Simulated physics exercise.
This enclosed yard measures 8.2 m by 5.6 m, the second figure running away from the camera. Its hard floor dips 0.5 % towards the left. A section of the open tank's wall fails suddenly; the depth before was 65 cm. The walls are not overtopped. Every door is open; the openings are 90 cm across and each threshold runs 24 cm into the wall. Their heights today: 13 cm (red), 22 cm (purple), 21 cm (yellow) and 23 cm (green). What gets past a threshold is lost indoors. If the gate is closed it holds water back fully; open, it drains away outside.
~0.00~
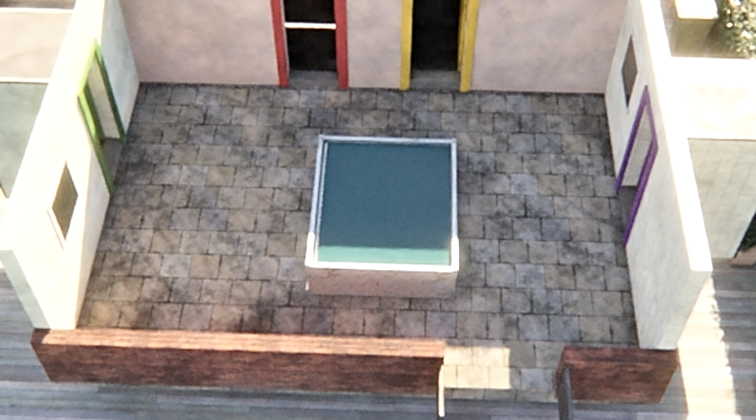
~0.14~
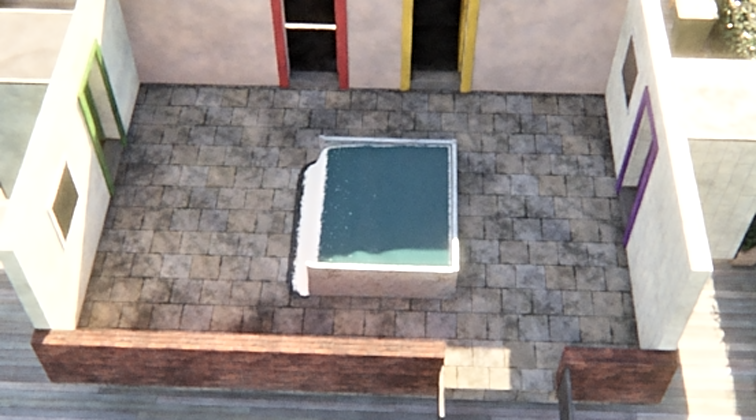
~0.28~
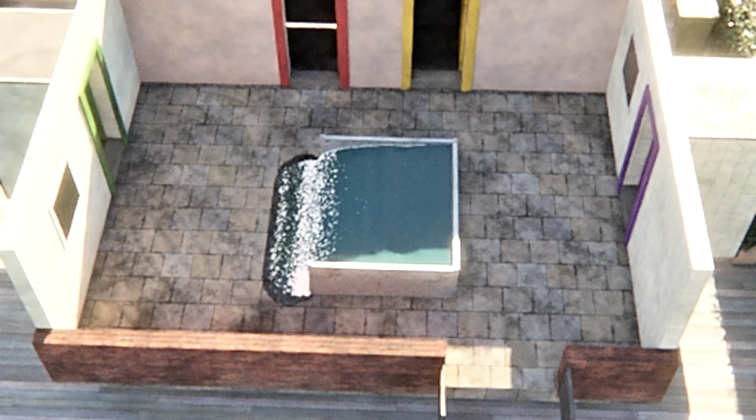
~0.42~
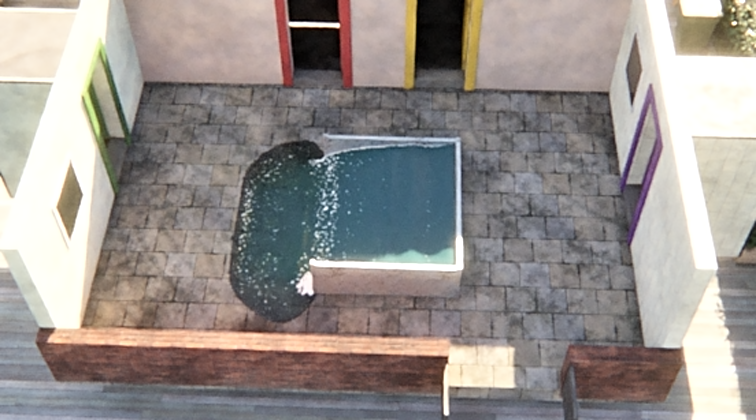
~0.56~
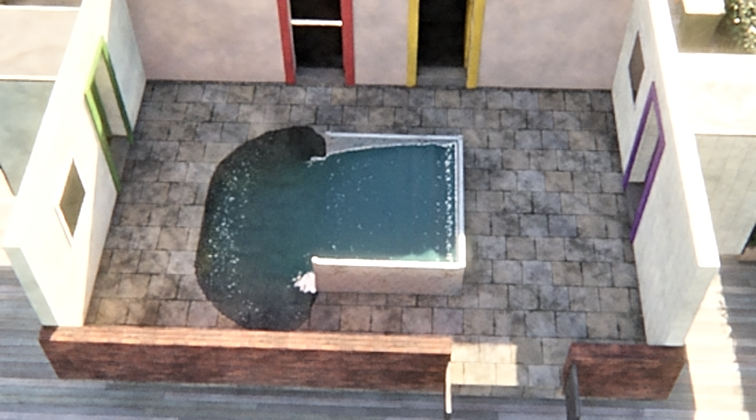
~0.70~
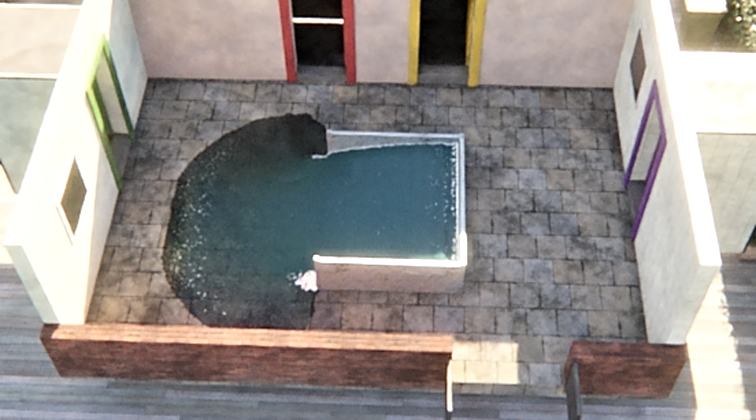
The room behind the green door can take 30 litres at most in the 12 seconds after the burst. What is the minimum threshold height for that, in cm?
It would have to be roughly 25 cm high.
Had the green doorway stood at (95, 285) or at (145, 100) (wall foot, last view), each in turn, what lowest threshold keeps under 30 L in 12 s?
About 25 and 25 cm.
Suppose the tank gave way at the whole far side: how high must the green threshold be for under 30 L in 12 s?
Then roughly 9.0 cm.
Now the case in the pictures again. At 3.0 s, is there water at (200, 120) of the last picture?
It is flooded.
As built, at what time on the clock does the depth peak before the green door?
At about 2.2 s.
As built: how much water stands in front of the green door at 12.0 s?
About 6.5 cm.
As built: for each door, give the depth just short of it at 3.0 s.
Depths in cm: Red 1, purple 0, yellow 0, green 27.
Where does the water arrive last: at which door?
Last comes the purple one.
After 1.4 s water covers 40 % of the floor, deepest (38 cm) near (111, 223); 27 cm at the green door, 0 litres in over its 23 cm threshold.
After 3.0 s water covers 40 % of the floor, deepest (39 cm) near (147, 85); 27 cm at the green door, 38 litres in over its 23 cm threshold.
After 12.0 s water covers 100 % of the floor, deepest (14 cm) near (466, 262); 7 cm at the green door, 43 litres in over its 23 cm threshold.
At the green door as built, the water arrived by 1.1 s and peaked near 33 cm at 2.2 s.
With a threshold of 22.5 cm, 48 litres would have come in within the 12 s; with 30.5 cm, 5 litres. So under 30 litres takes about 25 cm.
